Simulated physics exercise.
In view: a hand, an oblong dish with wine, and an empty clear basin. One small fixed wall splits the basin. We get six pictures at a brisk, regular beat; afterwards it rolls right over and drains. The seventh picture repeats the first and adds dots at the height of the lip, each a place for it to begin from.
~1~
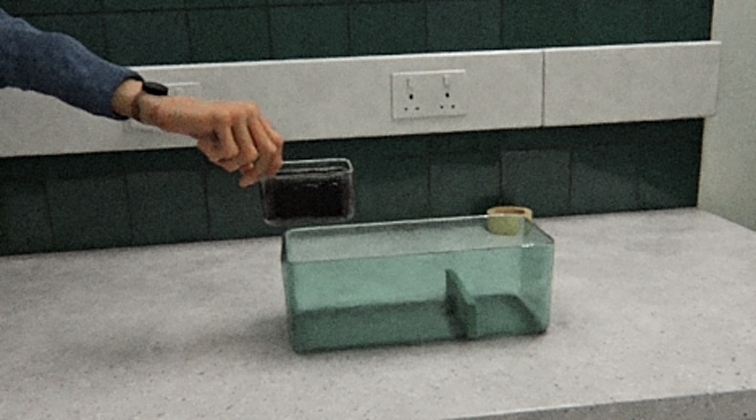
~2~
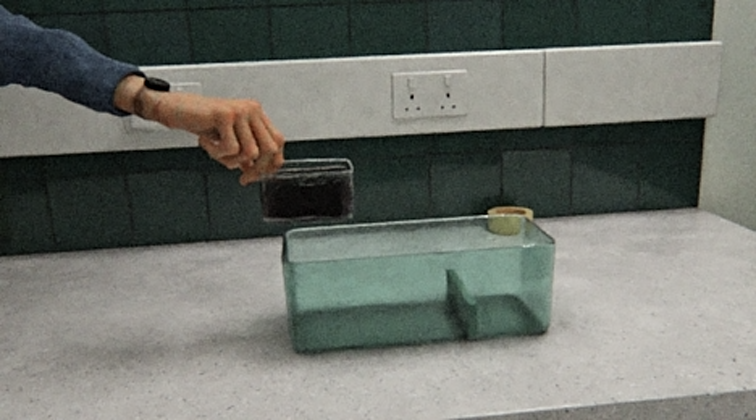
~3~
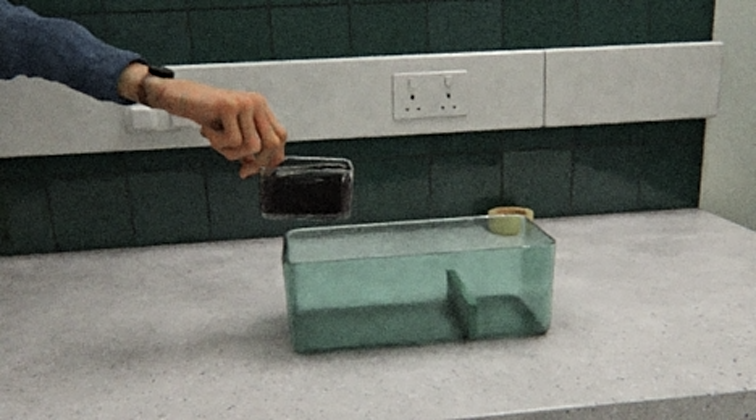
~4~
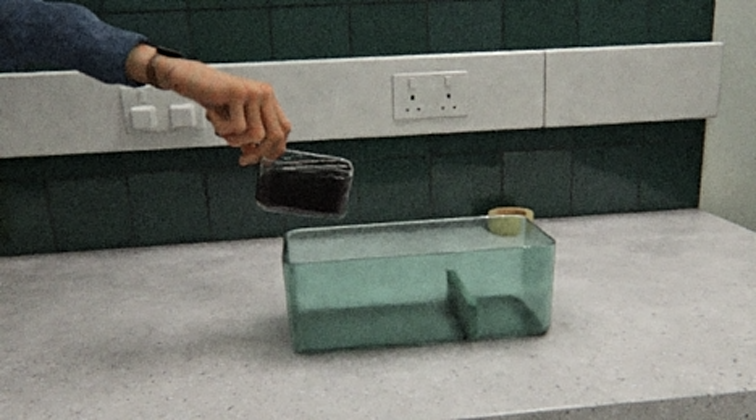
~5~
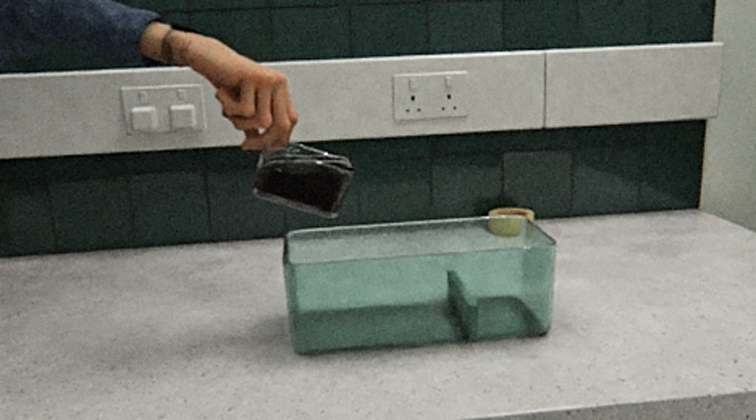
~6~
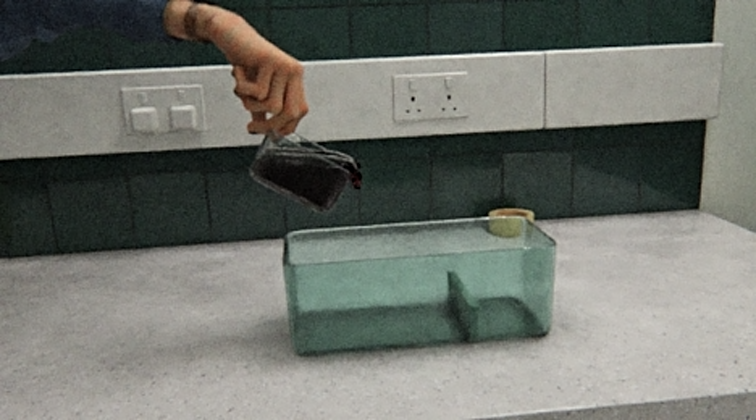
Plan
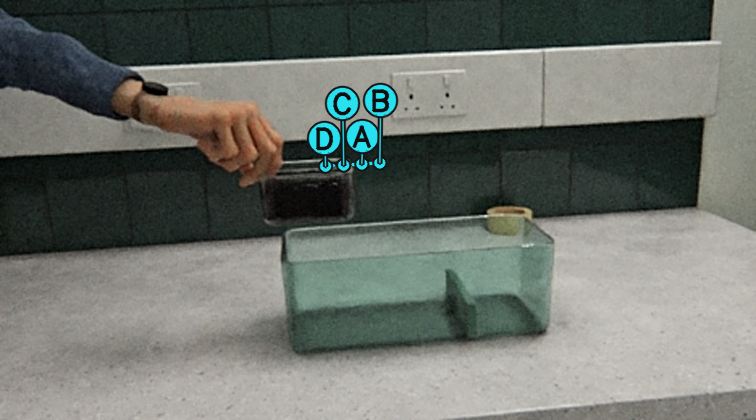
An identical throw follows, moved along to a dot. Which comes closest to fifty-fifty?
B beats the others.
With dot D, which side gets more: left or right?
More ends on the left.
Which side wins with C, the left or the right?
The left one.
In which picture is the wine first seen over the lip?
In picture 5.
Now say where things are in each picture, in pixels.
Upright, lip at (348, 164); basin from (291, 352) to (548, 329); top of the wall at (460, 285); nothing has left yet, in the first picture.
Upright, lip at (349, 165); nothing has left yet, in the second picture.
Tipped about 6°, lip at (350, 165); nothing has left yet, in the third picture.
Tipped about 12°, lip at (350, 165); nothing has left yet, in the fourth picture.
Tipped about 21°, lip at (350, 166); wine is over the lip, down to (350, 166), in the fifth picture.
Tipped about 31°, lip at (350, 167); wine is over the lip, down to (354, 181), in the sixth picture.
In cyan, A at (361, 164); B at (379, 162); C at (343, 165); D at (325, 166).
Choosing A, about 89 % ends left of the wall and 10 % right of it.
Choosing B, about 48 % ends left of the wall and 51 % right of it.
Choosing C, about 94 % ends left of the wall and 5 % right of it.
Choosing D, about 93 % ends left of the wall and 6 % right of it.
